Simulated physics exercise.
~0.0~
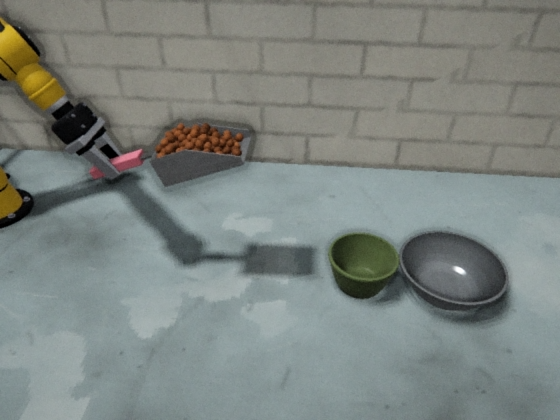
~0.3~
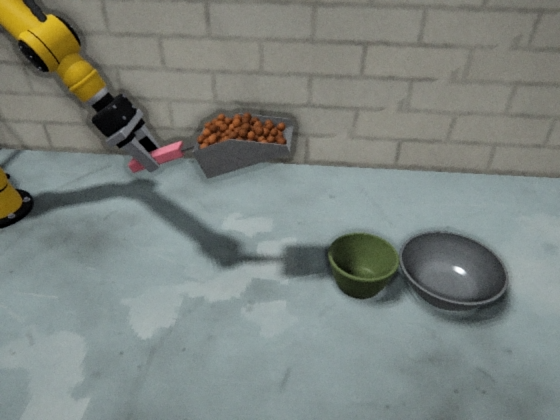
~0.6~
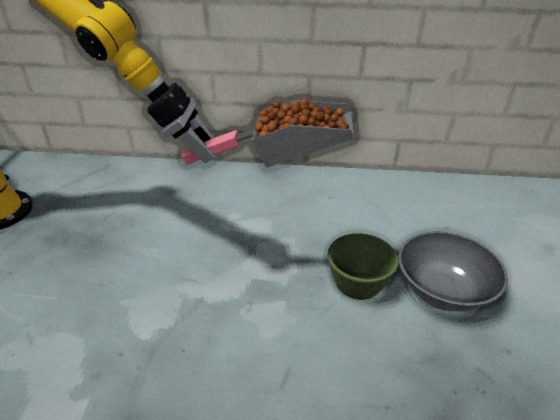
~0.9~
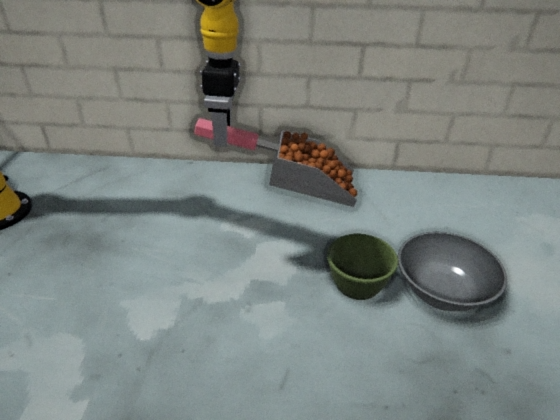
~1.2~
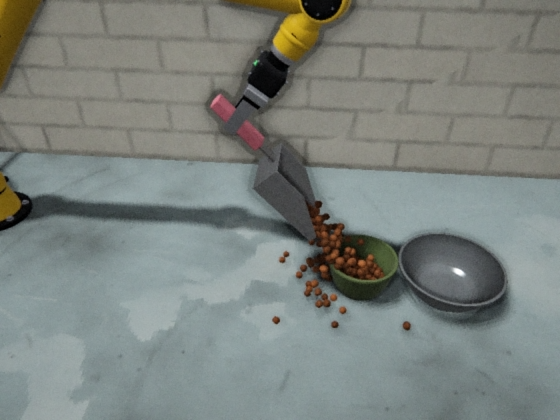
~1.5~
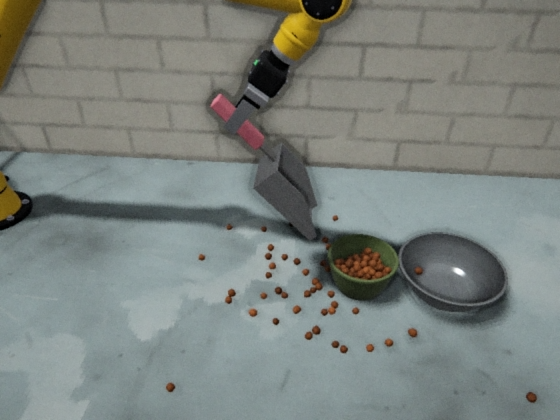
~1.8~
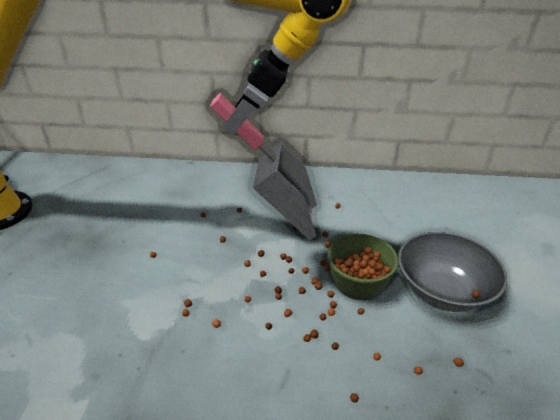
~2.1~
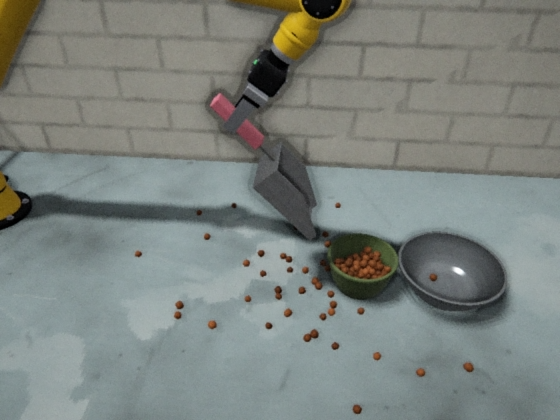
A yellow and black robot arm at the left grips the pink handle of a grey scoop heaped with brown hazelnuts, seen from slightly above a pale blue-grey tabletop before a brick wall. A green bowl and a wider grey bowl stand side by side at the right. The arm lifts the scoop rightward, then lowers and tips it toward the green bowl. Nuts pour out, many landing inside while others bounce and scatter across the table. The emptied scoop stays tilted beside the partly filled green bowl, with one nut in the grey bowl and many strewn around.
